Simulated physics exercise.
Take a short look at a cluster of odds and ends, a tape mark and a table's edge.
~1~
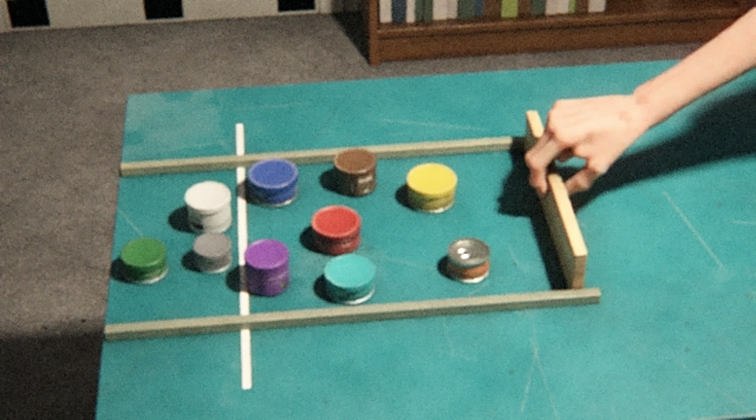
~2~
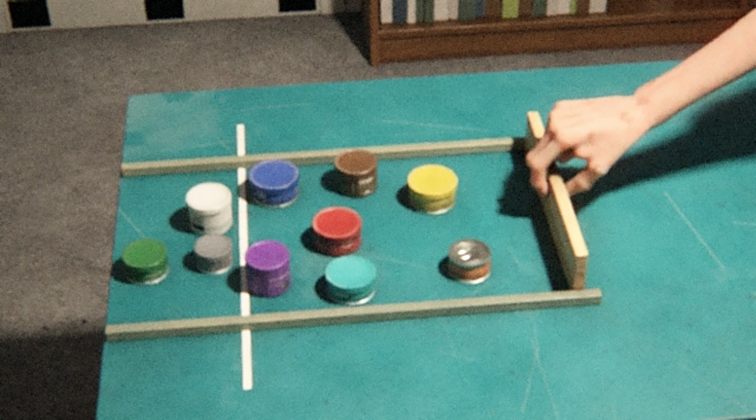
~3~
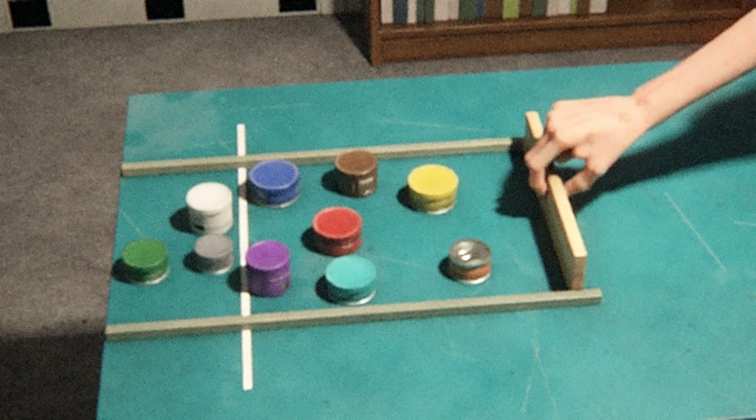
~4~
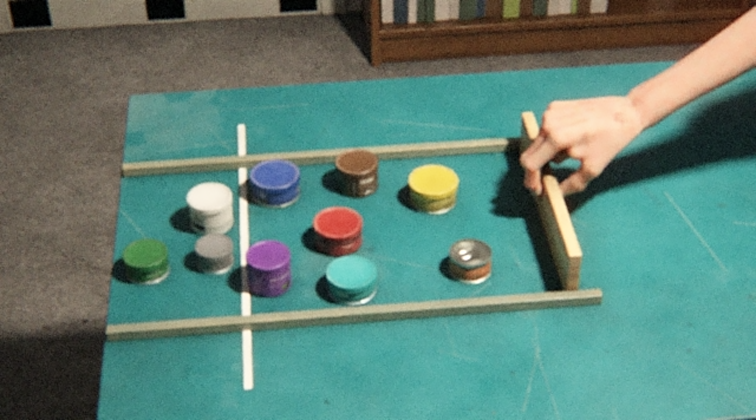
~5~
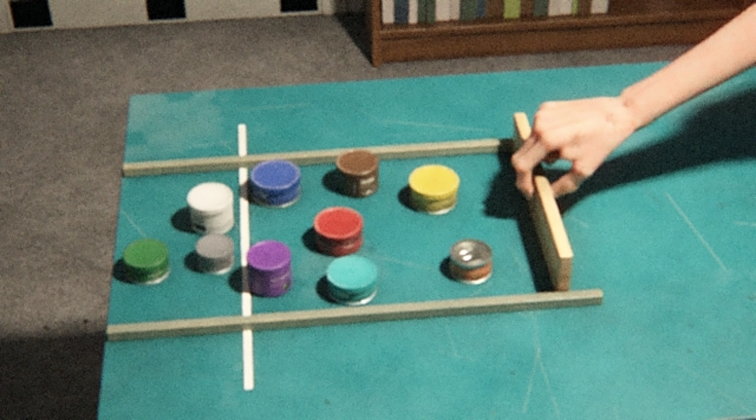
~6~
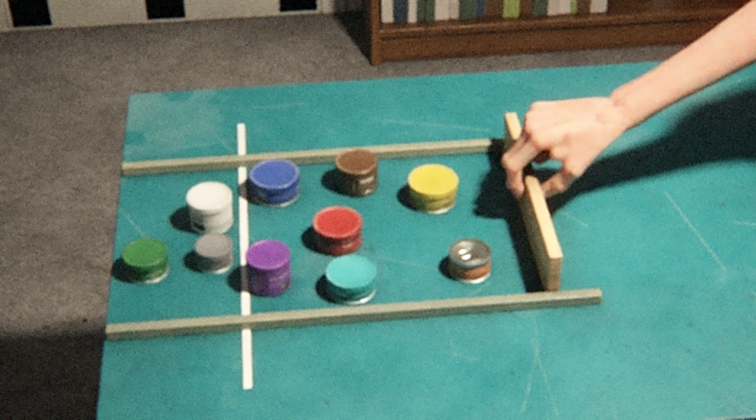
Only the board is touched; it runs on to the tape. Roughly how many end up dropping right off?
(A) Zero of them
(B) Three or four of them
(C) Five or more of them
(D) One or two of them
A.
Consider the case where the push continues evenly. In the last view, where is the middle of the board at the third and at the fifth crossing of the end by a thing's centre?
At (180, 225) for the third, at (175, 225) for the fifth.
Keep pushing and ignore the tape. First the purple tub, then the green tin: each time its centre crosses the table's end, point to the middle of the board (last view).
Roughly at (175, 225) and roughly at (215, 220).
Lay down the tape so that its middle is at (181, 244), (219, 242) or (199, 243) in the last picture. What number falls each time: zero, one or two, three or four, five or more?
Lab note - tapes per position, in order: Either one or two; none at all; 1 or 2.
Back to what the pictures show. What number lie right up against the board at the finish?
5.
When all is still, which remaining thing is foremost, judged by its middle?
That one is the green tin.
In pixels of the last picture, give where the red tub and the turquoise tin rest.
First (220, 238), then (220, 299).
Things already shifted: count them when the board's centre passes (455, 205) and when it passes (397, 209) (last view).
I make it 2 at the first spot and 4 at the other.
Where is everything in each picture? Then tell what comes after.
Green tin (145, 261); white pot (209, 209); grey tin (213, 253); board (553, 197); tape (243, 240), in the first frame.
White pot (210, 210); orange tin (470, 261), in the second frame.
Grey tin (214, 254); red tub (337, 232), in the third frame.
Green tin (146, 262); blue tin (275, 184), in the fourth frame.
White pot (211, 210); yellow pot (434, 190), in the fifth frame.
Green tin (146, 261); white pot (210, 210); grey tin (214, 253); board (531, 199); tape (244, 240), in the sixth frame.
Early on, none off yet; green tin at rest near (146, 261); white pot at rest near (210, 210); grey tin at rest near (214, 253).
Finally, the number that fall off is zero.
